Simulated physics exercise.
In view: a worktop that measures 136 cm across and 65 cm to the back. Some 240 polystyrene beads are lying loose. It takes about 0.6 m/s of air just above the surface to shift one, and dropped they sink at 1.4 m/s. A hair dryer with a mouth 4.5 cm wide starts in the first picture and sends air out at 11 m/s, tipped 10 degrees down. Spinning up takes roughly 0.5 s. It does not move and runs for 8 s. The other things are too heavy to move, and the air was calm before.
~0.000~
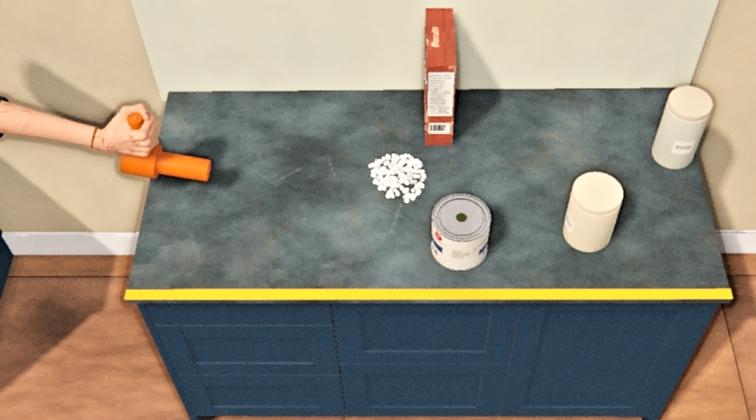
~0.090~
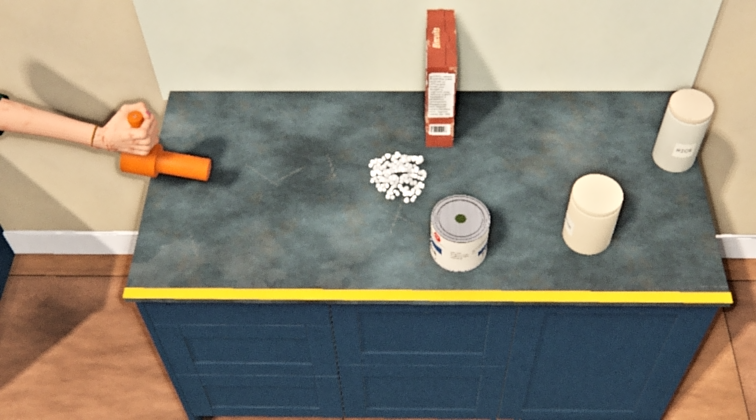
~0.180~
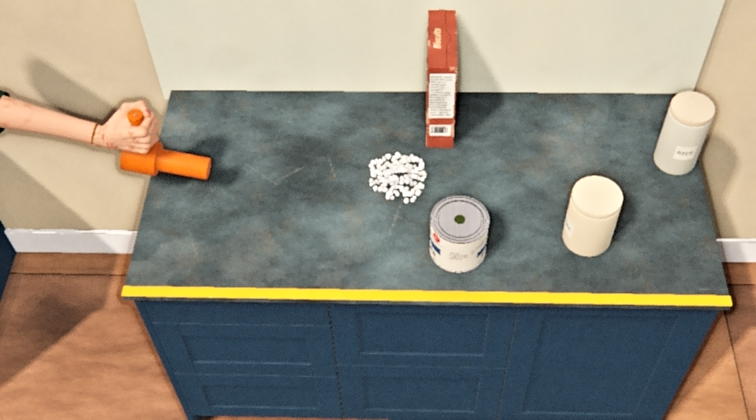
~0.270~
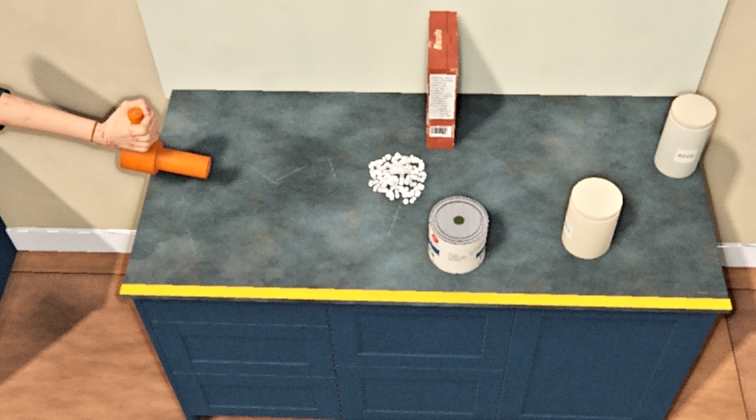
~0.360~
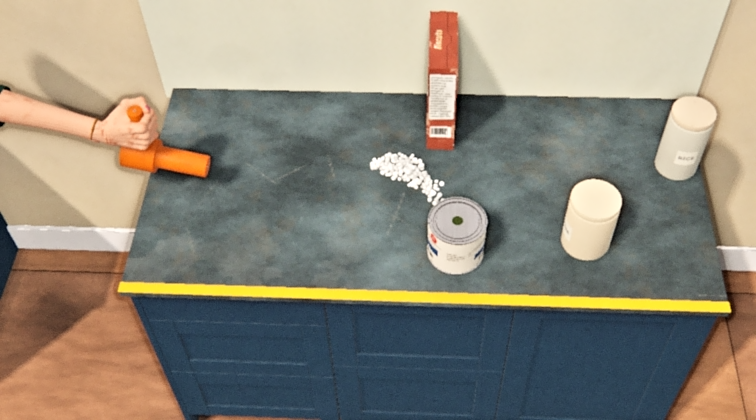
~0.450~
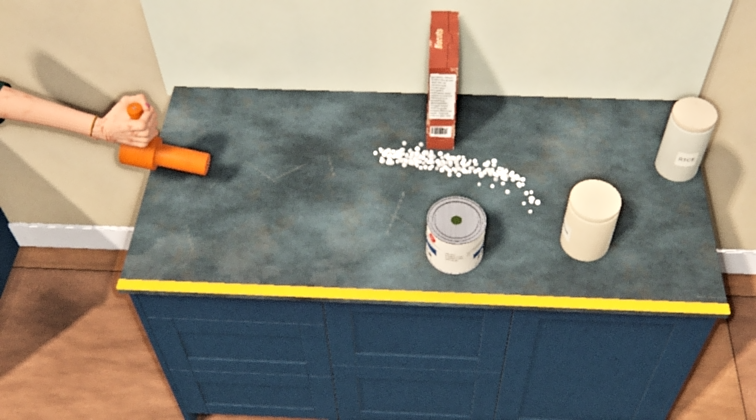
On a dark worktop with a yellow edge, a hand held an orange hair dryer toward a pile of small white beads, which sat still at first, then streamed rightward between the carton and tin.
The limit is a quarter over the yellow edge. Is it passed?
Answer: No.
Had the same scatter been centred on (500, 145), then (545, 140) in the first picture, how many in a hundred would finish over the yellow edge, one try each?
In that order: 0 %, 0 %.
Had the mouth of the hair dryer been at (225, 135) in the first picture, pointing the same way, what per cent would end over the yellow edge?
It would be near 40 %.
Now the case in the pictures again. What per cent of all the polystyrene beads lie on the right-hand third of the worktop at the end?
Near 10 %.
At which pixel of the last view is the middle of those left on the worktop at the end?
Around (430, 94).
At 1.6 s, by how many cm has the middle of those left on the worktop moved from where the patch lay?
About 60 cm.
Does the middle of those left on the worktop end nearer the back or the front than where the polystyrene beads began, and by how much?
To the back, by about 30 cm.
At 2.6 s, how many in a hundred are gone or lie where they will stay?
Some 70 per cent.
After 1.6 s, 48 % are on the move or not yet settled, 0 % are over the yellow edge; the middle of those still in play is near (602, 114).
After 2.6 s, 30 % are on the move or not yet settled, 0 % are over the yellow edge; the middle of those still in play is near (592, 116).
After 4.4 s, 25 % are on the move or not yet settled, 0 % are over the yellow edge; the middle of those still in play is near (430, 94).
After 8.0 s, at the end, 0 % are over the yellow edge; the middle of those still in play is near (430, 94).
